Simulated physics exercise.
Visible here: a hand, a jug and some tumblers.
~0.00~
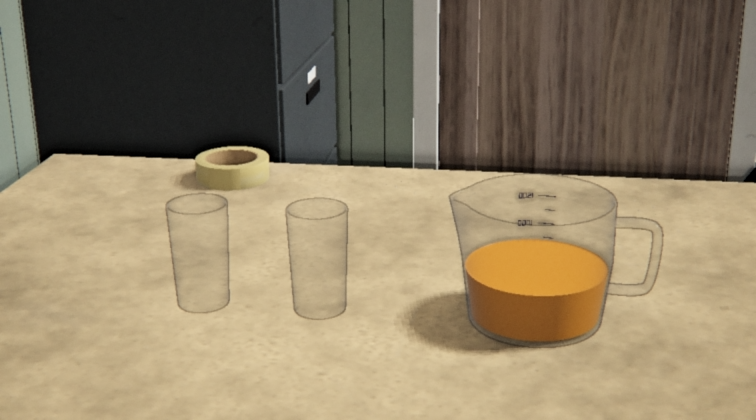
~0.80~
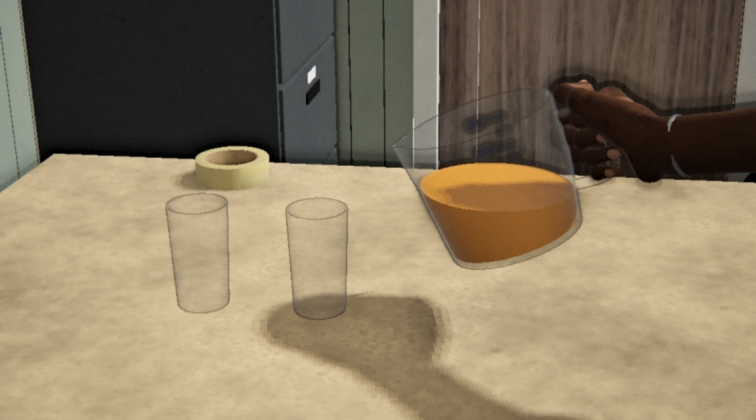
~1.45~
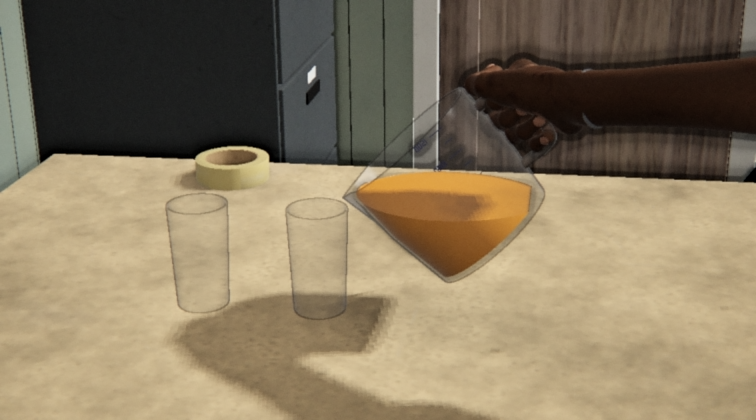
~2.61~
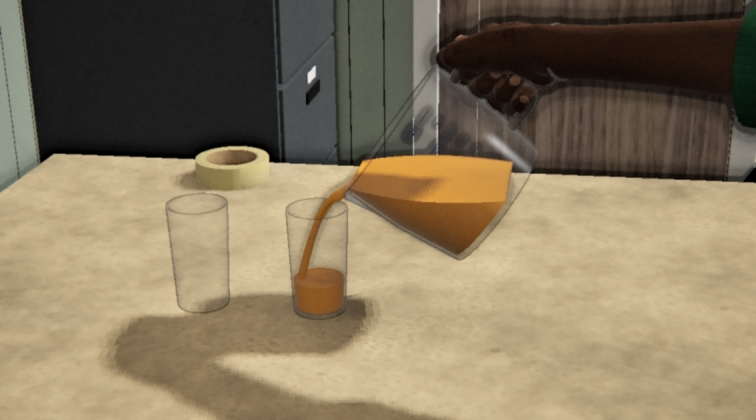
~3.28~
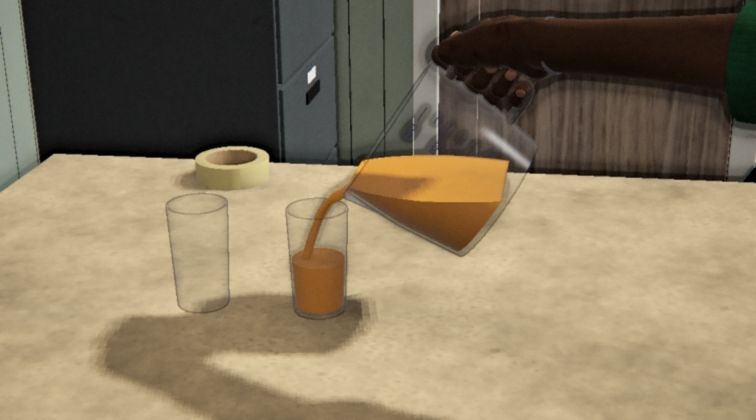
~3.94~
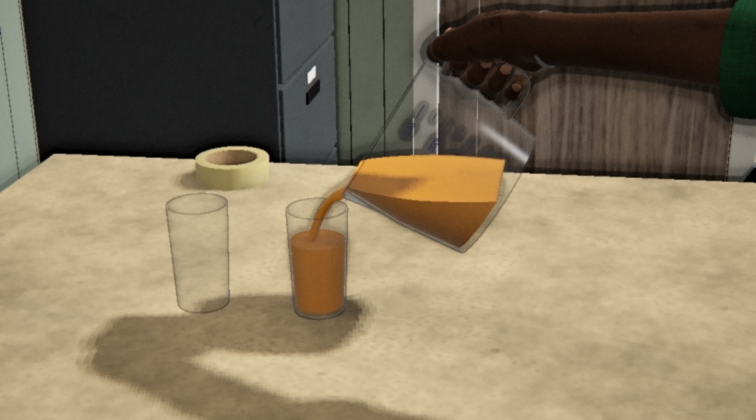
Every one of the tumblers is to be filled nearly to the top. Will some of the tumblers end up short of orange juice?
No, every one gets its share.
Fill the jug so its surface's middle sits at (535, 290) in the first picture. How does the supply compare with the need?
If so, I reckon it's lacking.
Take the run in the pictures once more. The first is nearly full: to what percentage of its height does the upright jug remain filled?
Level: Near 30 per cent.
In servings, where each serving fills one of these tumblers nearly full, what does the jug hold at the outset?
I'd put it at close to 3.5 servings.
After 4.4 s, the first is about three quarters full.
After 9.4 s, the first is done and the jug has about two thirds of its load.
After 14.4 s, both are full and about a third of the orange juice is over.
